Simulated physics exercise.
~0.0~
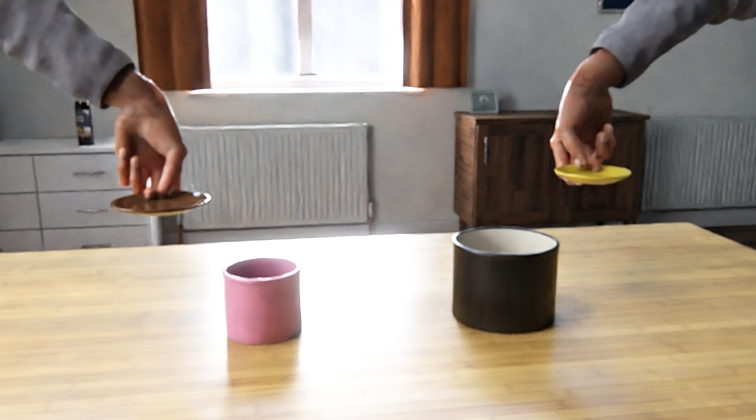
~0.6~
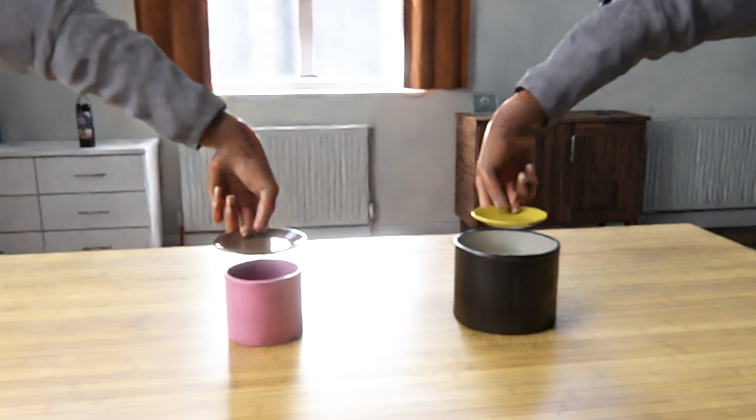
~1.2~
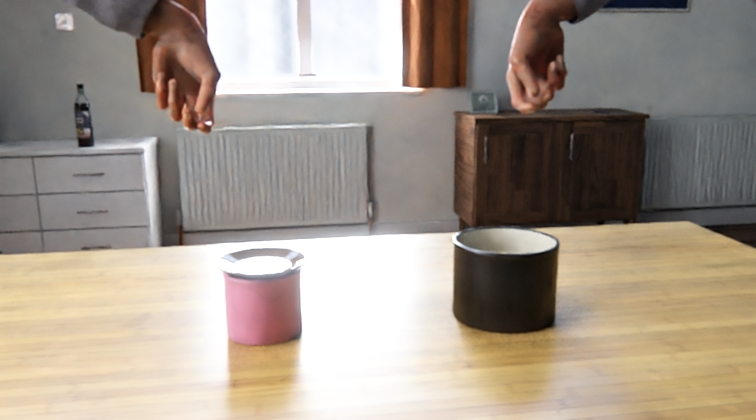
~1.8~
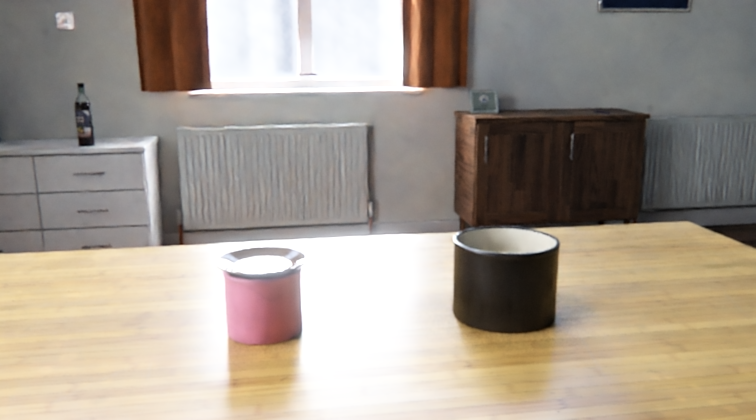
In this clip, two hands lower a brown plate over a pink beaker and a smaller yellow plate over a black pot on a wooden table, then let go and withdraw; the brown plate rests on the beaker's rim, while the yellow plate drops inside the pot.
